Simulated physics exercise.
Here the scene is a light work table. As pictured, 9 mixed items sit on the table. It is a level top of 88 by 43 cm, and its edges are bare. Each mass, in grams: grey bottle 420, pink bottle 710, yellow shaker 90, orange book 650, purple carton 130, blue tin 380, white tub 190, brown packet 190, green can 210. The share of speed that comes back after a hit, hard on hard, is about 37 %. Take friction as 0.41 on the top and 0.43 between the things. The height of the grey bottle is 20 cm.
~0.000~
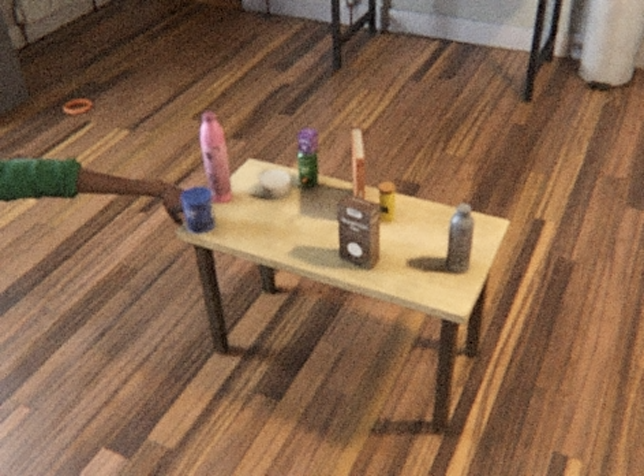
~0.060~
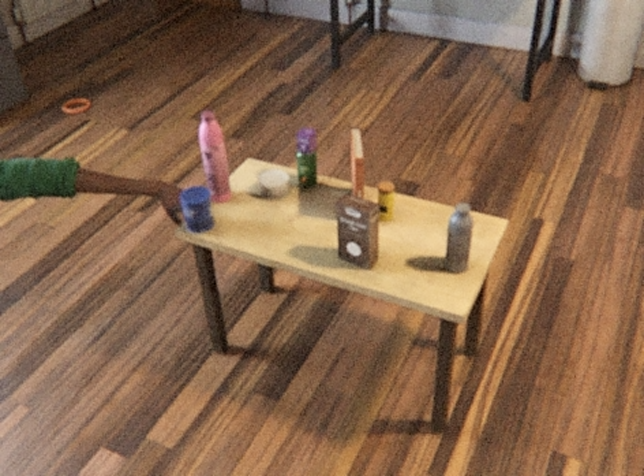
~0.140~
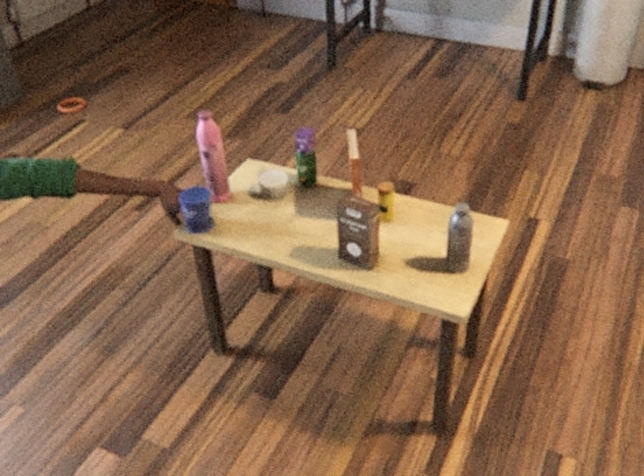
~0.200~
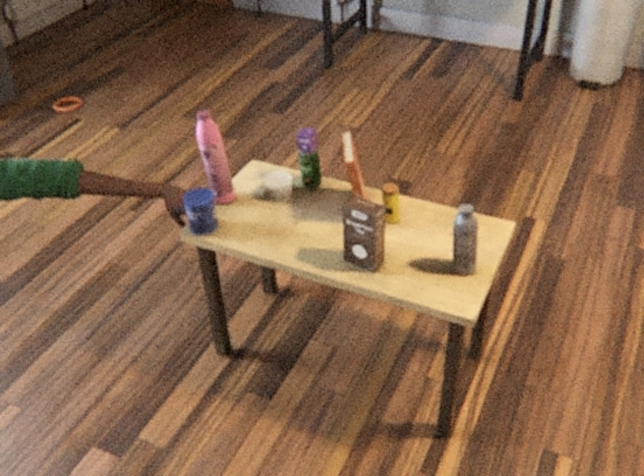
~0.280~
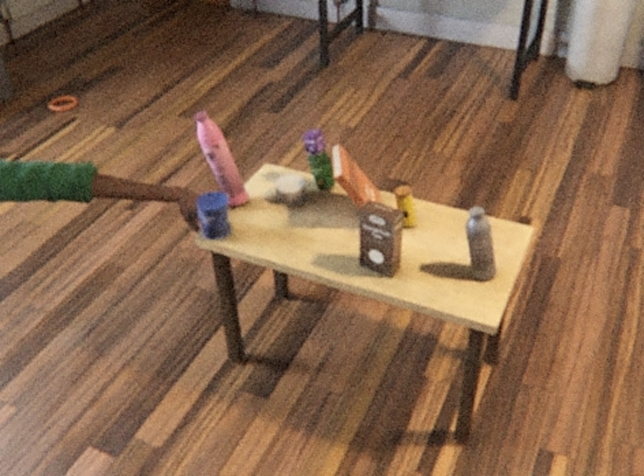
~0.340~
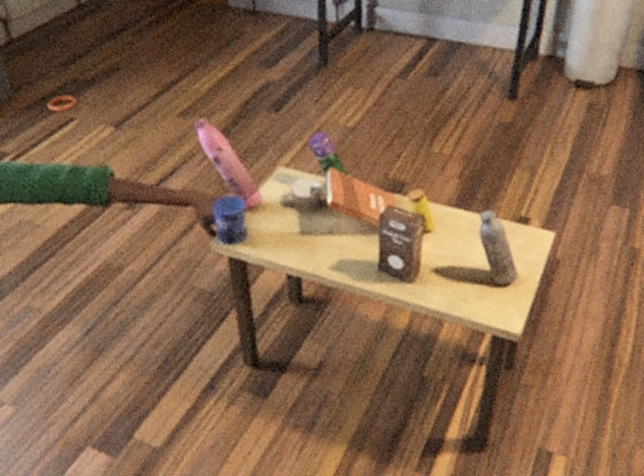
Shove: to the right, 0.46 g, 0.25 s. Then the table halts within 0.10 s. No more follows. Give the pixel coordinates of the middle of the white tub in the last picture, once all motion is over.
Its middle lies at about (323, 199).
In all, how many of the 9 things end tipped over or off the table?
I count 4.
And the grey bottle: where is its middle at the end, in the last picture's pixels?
About (520, 416).
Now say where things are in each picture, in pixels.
White tub (275, 186); grey bottle (461, 238), in the first picture.
Yellow shaker (386, 202); orange book (358, 176), in the second picture.
Table 1 cm from its start; orange book (356, 176) tilted 4°; purple carton (305, 140), in the third picture.
Table 4 cm from its start; orange book (356, 178) tilted 12°; brown packet (364, 234), in the fourth picture.
Table 11 cm from its start; orange book (358, 186) tilted 34°; grey bottle (481, 242) tilted 13°, in the fifth picture.
Table 17 cm from its start; white tub (307, 194); yellow shaker (422, 210) tilted 22°, in the sixth picture.
By 0.64 s, table 20 cm from its start; grey bottle now off the table; orange book on its side; yellow shaker on its side.
By 1.04 s, table 20 cm from its start; orange book on its side; yellow shaker on its side; purple carton tilted 8°.
When it is over (3.5 s), off the table, grey bottle and pink bottle; lying over on the table, yellow shaker and orange book; not toppled but over 5 cm from the start, blue tin and brown packet; the other 3 within 5 cm of the start. End places, in pixels of the last picture, white tub near (323, 199).
